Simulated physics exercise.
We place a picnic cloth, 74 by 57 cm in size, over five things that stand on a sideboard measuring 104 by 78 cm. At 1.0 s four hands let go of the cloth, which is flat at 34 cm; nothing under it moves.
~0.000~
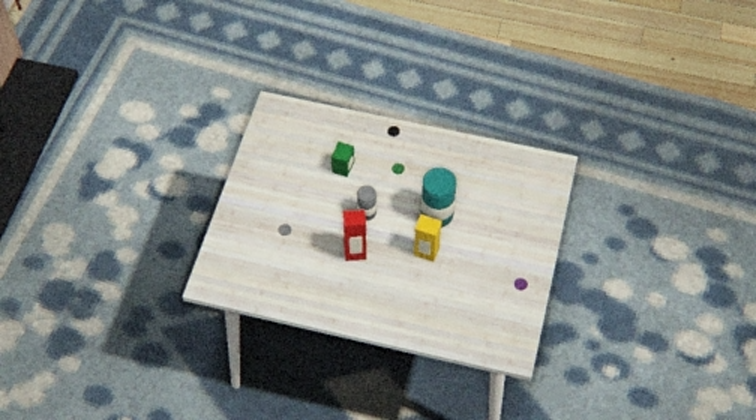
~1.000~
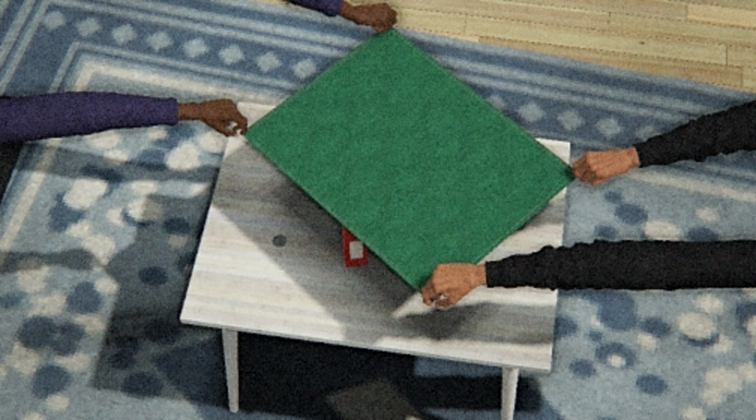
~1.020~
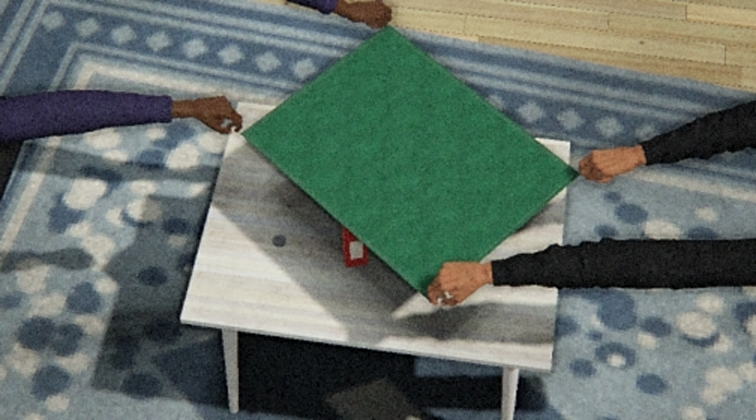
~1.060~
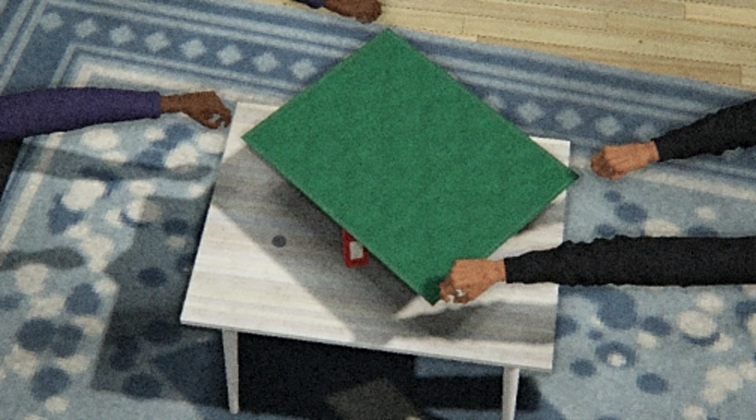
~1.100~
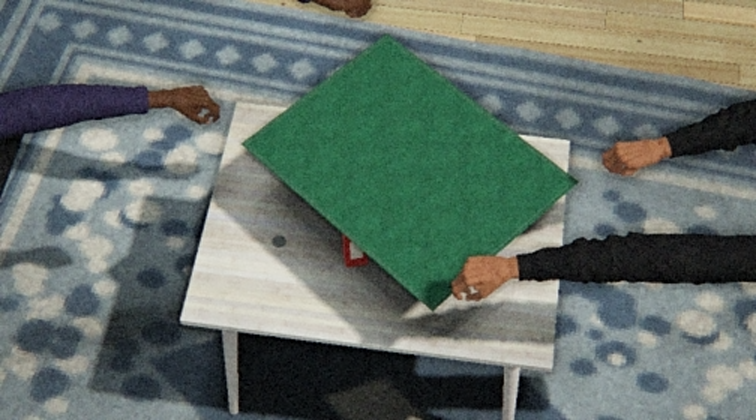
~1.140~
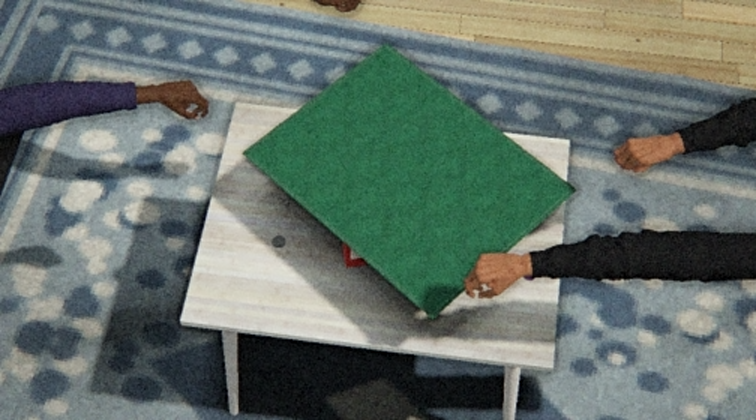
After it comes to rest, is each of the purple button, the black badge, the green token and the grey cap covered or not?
In order: The purple button remains in the open; the black badge gets covered; the green token gets covered; the grey cap stays uncovered.
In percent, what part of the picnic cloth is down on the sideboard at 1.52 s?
I'd put it near 10 in a hundred.
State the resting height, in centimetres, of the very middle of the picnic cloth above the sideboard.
Roughly 20 cm high.
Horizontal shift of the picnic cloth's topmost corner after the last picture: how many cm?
6 cm.
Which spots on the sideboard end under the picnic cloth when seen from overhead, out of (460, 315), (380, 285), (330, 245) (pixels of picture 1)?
The first is left exposed; the second is hidden; the third is hidden.
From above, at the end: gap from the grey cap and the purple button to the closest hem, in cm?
I'd put the first at about 4 cm and the second at about 9 cm.
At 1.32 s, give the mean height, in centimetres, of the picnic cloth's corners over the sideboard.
I'd put their mean height at around 0 cm.
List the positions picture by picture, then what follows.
In the first picture, shows, purple button (521, 284); black badge (394, 131); green token (398, 168); grey cap (285, 230); teal canister (440, 181), 19 cm tall; yellow carton (428, 225), 16 cm tall; red box (354, 218), 21 cm tall; grey tin (367, 193), 11 cm tall; green carton (343, 151), 9 cm tall.
In the second picture, shows, picnic cloth corners (240, 134) (389, 24) (580, 174) (432, 303); highest point 34 cm, lowest 34 cm.
In the third picture, shows, picnic cloth corners (240, 134) (388, 25); highest point 34 cm, lowest 34 cm.
In the fourth picture, shows, picnic cloth corners (240, 137) (388, 28); highest point 32 cm, lowest 32 cm.
In the fifth picture, shows, picnic cloth corners (241, 144) (387, 34); highest point 29 cm, lowest 29 cm.
In the sixth picture, shows, picnic cloth corners (242, 154) (386, 44) (577, 191) (433, 320); highest point 26 cm, lowest 25 cm.
At 1.3 s, 10 % of it is down, spanning 79 by 75 cm, above black badge, green token.
At 1.5 s, 10 % of it is down, spanning 79 by 70 cm, above black badge, green token.
At 1.7 s, 15 % of it is down, spanning 76 by 71 cm, above black badge, green token.
At 1.9 s, 15 % of it is down, spanning 76 by 71 cm, above black badge, green token.
At 2.7 s, 15 % of it is down, spanning 76 by 71 cm, above black badge, green token.
